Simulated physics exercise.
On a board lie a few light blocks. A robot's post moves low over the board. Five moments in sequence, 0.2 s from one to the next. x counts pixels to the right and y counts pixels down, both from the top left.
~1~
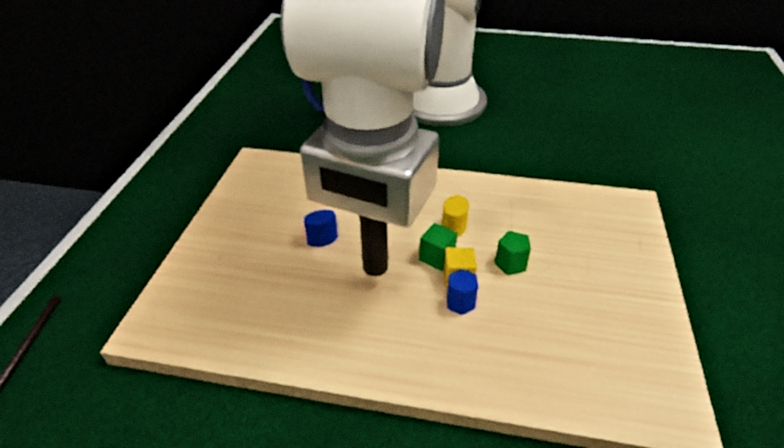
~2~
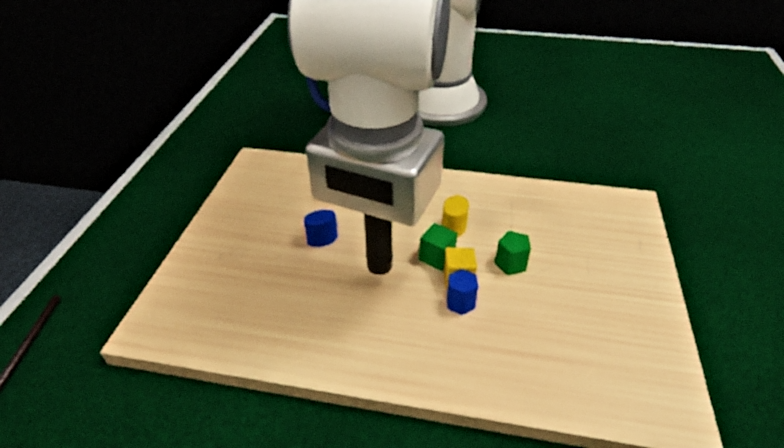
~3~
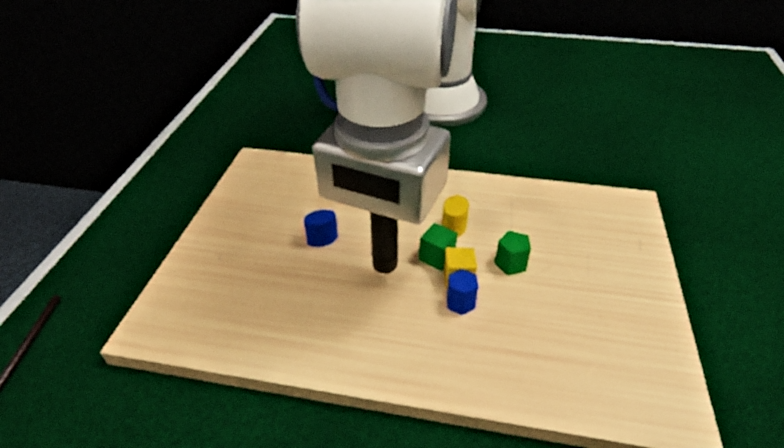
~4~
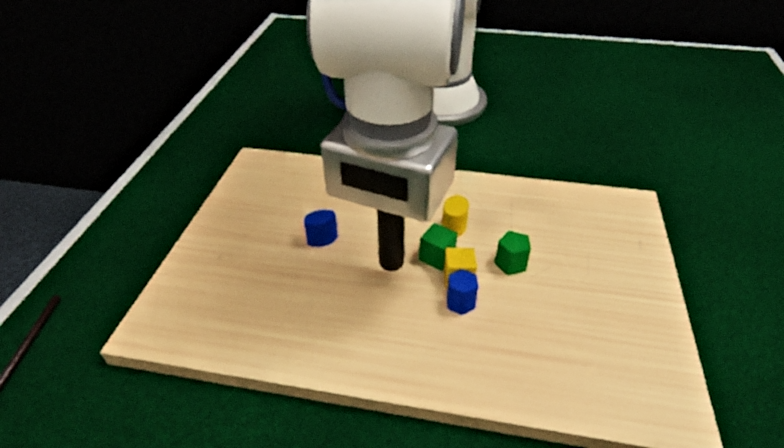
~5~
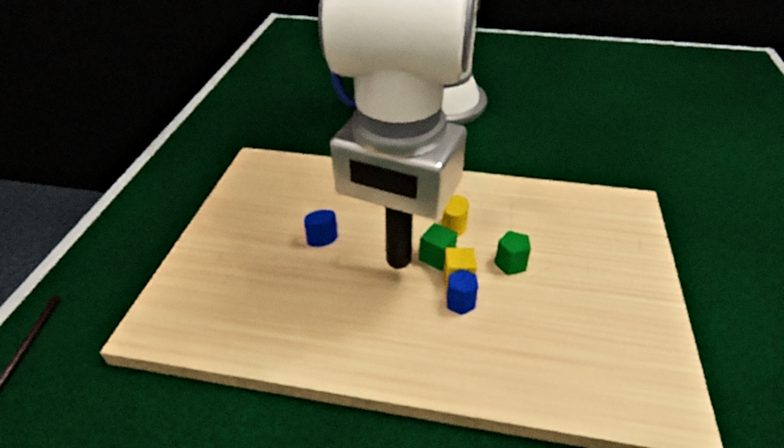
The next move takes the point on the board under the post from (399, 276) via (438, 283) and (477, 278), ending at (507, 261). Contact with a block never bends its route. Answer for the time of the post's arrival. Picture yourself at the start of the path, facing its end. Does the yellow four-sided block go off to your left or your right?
The shift is leftward.
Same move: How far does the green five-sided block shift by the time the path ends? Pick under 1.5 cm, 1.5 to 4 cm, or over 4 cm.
Past 4 cm.
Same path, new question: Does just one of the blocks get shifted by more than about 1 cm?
Going by the path, no.
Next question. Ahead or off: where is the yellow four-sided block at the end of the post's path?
Pushed along.
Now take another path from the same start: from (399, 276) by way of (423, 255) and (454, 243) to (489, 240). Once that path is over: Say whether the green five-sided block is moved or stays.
Moved.
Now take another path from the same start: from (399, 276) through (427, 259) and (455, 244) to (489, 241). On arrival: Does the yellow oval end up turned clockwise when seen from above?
I believe not.
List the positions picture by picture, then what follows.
In the first picture, post's lower end (375, 268); yellow four-sided block (461, 257); blue hexagon (464, 280); green five-sided block (516, 241).
In the second picture, post (380, 267); blocks still.
In the third picture, post (385, 265); blocks still.
In the fourth picture, post (392, 263); blocks still.
In the fifth picture, post (399, 261); yellow four-sided block (461, 257); blue hexagon (464, 280); green five-sided block (516, 241).
What follows on the original path. One third of the way, post (440, 268); yellow four-sided block (467, 256).
Two thirds of the way, post (480, 263); yellow four-sided block (505, 248), turned 25° anticlockwise; green five-sided block (526, 237).
At the end, post (510, 247); yellow four-sided block (535, 234), turned 15° anticlockwise; blue hexagon still; green five-sided block (559, 226), turned 15° clockwise.
